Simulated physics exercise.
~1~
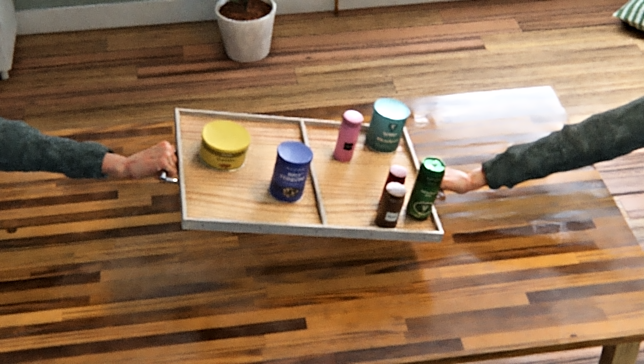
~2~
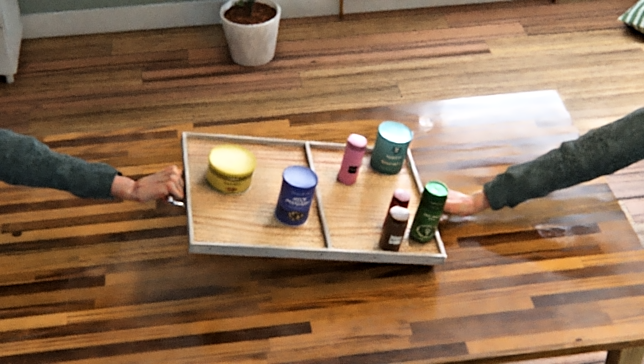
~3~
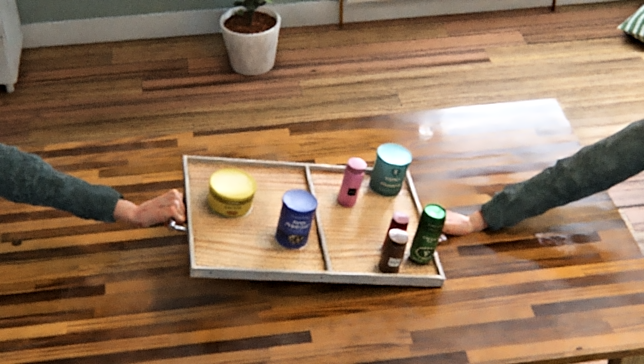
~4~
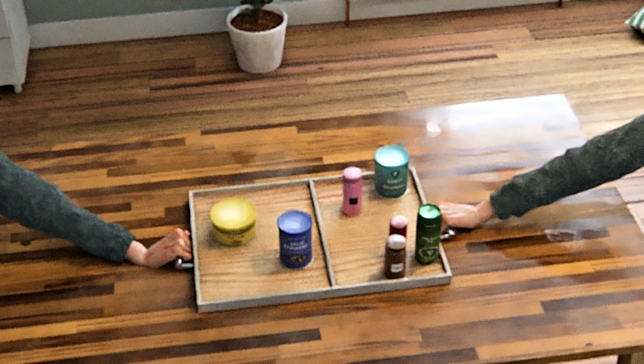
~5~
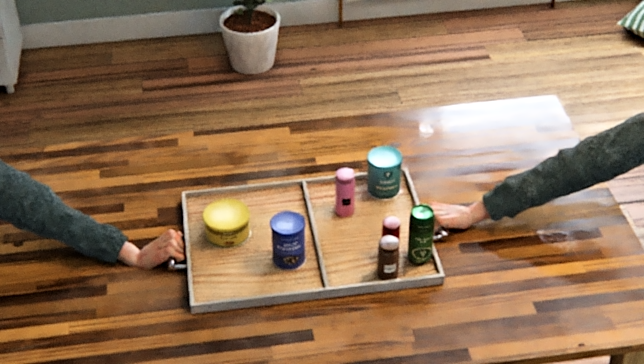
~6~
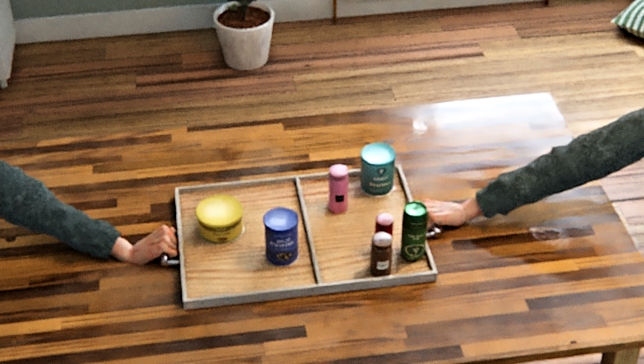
A tray of containers is lowered by two hands onto the table, everything staying upright.
